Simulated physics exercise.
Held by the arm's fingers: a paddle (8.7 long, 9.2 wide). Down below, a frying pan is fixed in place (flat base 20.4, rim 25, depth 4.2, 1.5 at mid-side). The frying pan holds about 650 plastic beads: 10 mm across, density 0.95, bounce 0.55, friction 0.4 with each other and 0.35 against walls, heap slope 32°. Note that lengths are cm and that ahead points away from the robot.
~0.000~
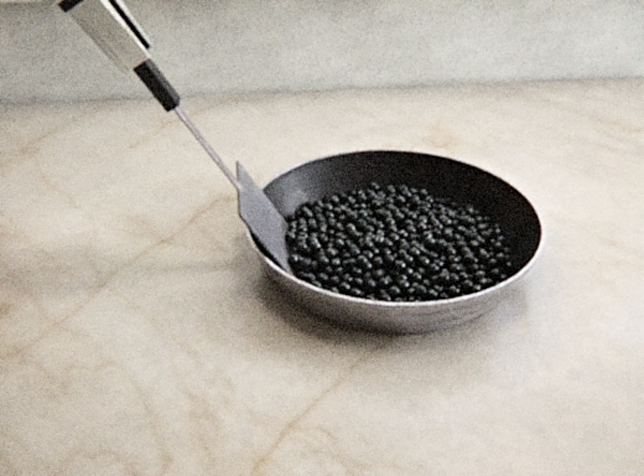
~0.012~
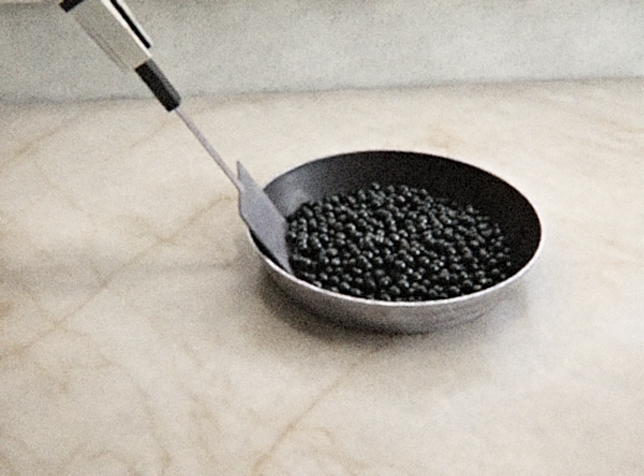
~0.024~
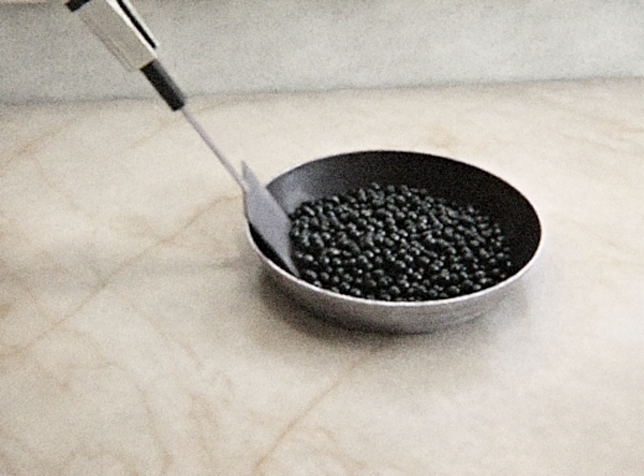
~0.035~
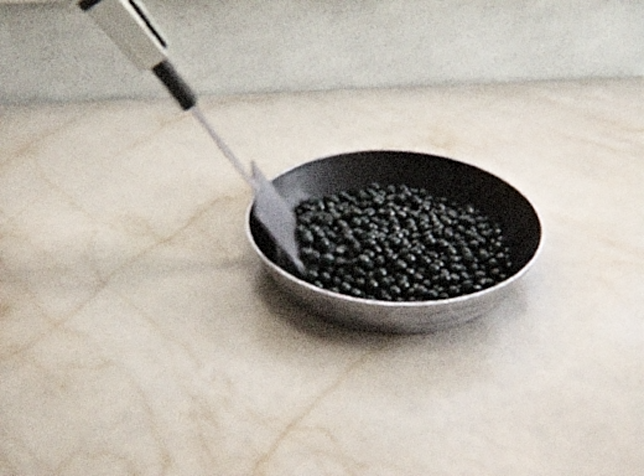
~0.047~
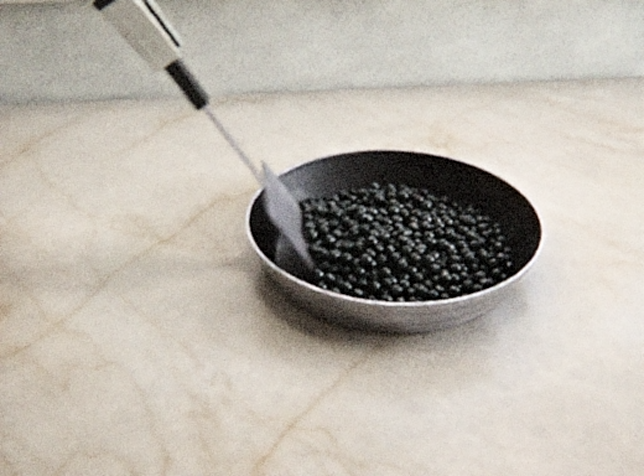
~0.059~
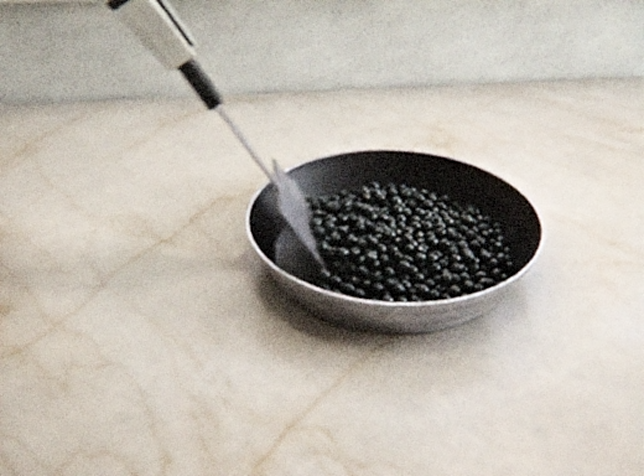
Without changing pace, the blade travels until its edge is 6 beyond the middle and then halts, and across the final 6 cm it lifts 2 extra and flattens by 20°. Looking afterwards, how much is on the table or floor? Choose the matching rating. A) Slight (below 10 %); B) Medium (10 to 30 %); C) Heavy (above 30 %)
Option A: Slight (below 10 %).
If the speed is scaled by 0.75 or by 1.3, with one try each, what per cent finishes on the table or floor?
I'd say near 0 and then near 5 per cent.
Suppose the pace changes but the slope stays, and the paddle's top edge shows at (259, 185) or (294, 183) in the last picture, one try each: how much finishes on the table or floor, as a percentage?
0 % and 10 %.
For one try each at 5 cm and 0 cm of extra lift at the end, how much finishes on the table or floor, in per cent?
Result: Approx. 10 % and 0 %, one try each.
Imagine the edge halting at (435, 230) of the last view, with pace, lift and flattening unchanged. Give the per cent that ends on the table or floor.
0 %.
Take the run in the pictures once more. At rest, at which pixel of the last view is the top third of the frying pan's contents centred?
Around (488, 220).
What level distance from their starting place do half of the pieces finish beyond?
The figure is about 4 cm.
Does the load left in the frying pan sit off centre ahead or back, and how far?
Ahead of centre, roughly 4.5 centimetres.
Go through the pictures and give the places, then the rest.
In the first picture, paddle top edge at (238, 186), sloping 59°; upper third of the load around (390, 239), from x 290 to 510, top at y 190; 651 in the frying pan.
In the second picture, paddle top edge at (239, 186), sloping 59°; upper third of the load around (390, 239), from x 290 to 510, top at y 190.
In the third picture, paddle top edge at (244, 186), sloping 59°; upper third of the load around (384, 239), from x 290 to 510, top at y 190.
In the fourth picture, paddle top edge at (253, 185), sloping 59°; upper third of the load around (378, 237), from x 290 to 510, top at y 190.
In the fifth picture, paddle top edge at (265, 185), sloping 59°; upper third of the load around (379, 235), from x 295 to 510, top at y 190.
In the sixth picture, paddle top edge at (276, 184), sloping 59°; upper third of the load around (381, 233), from x 295 to 510, top at y 185; 651 in the frying pan.
After 0.11 s, sloping 59°, highest piece 7 above the table; 651 in the frying pan.
After 0.16 s, sloping 51°, highest piece 7 above the table; 651 in the frying pan.
After 0.38 s, sloping 39°, highest piece 5 above the table; 638 in the frying pan, 11 on the table or floor, 2 on the blade or in flight.
After 1.43 s, sloping 39°, highest piece 5 above the table; 634 in the frying pan, 17 on the table or floor.
At rest, 634 in the frying pan, 17 on the table or floor. That is 3 % on the table or floor.
